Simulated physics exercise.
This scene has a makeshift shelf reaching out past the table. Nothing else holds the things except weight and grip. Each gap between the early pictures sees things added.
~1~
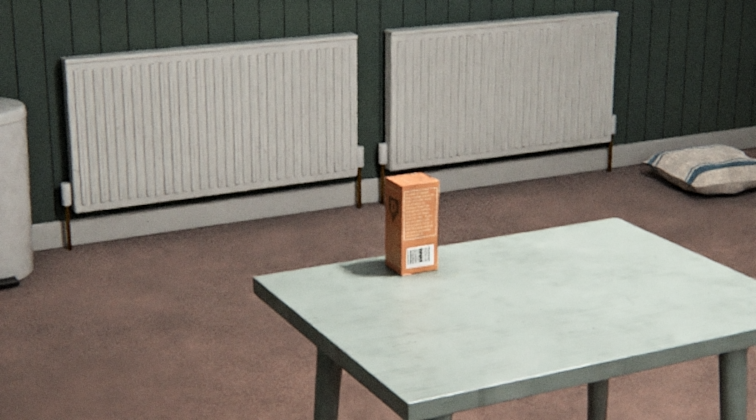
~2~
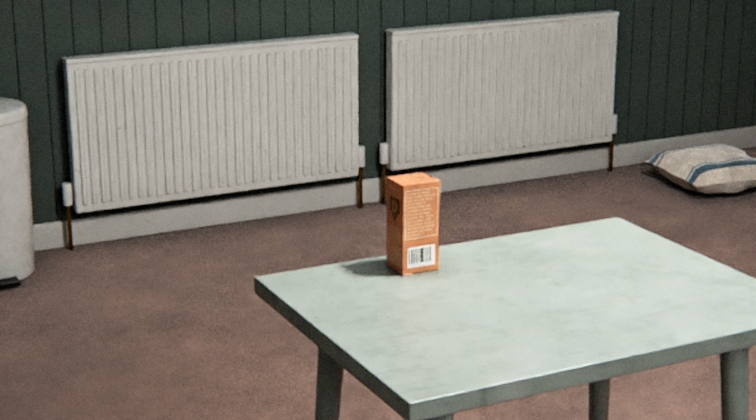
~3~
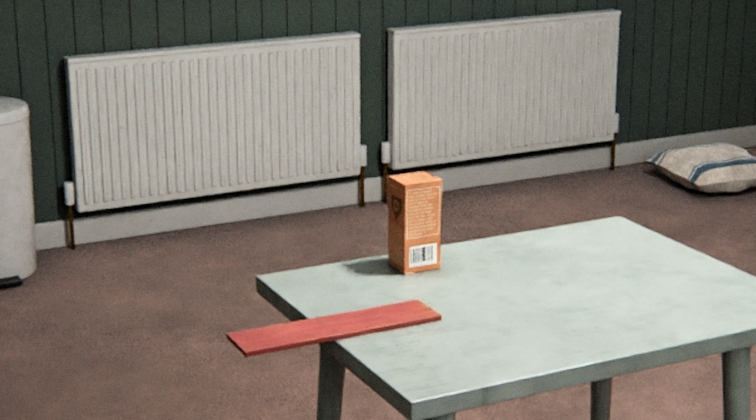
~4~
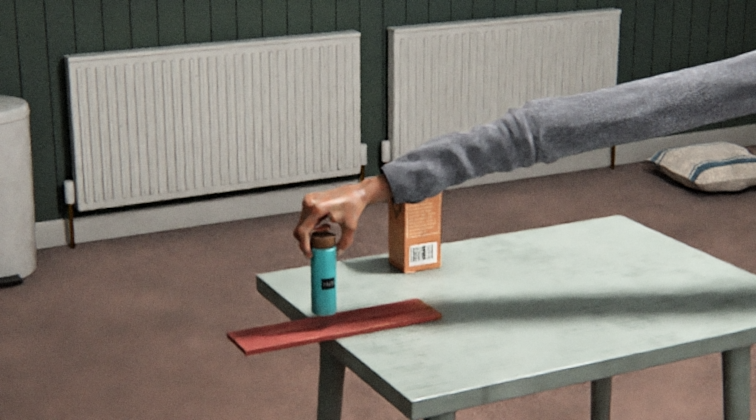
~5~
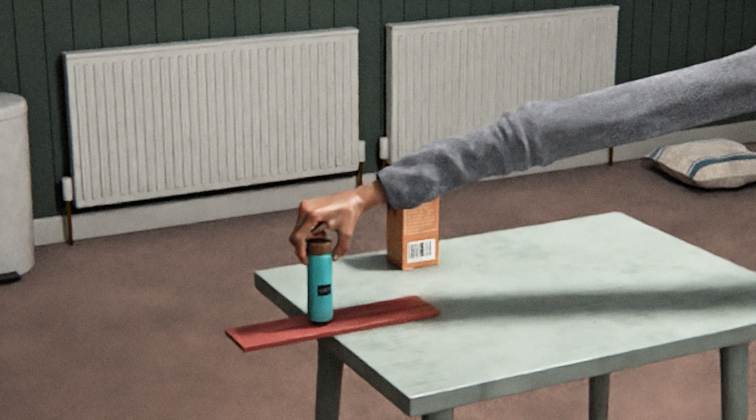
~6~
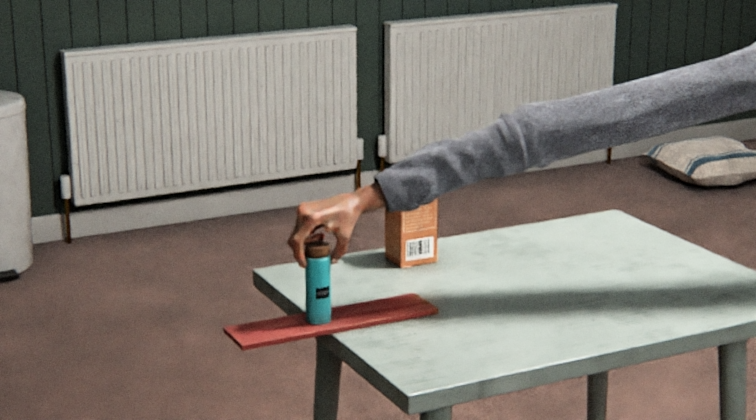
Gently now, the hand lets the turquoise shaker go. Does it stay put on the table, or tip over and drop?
Oh, it rests there quite happily.
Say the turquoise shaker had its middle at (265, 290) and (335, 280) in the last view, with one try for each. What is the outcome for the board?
Trial 1 - falls; trial 2 - stable.
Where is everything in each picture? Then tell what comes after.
In the first frame, the last thing is not in view yet.
In the second frame, the last thing is not in view yet.
In the third frame, the last thing is not in view yet; red board (336, 327).
The fourth frame shows on its way; turquoise shaker (324, 273); red board (336, 326).
The fifth frame shows on its way; turquoise shaker (320, 279); red board (334, 322).
The sixth frame shows set down, still held; turquoise shaker (318, 283); red board (333, 320).
Then, 0.80 s past the last view, nothing moves.
Then, 1.70 s past the last view, turquoise shaker resting near (318, 283).
Finally, all 3 still in place. Final places as the last picture's camera would see them, turquoise shaker near (318, 283). The board holds.
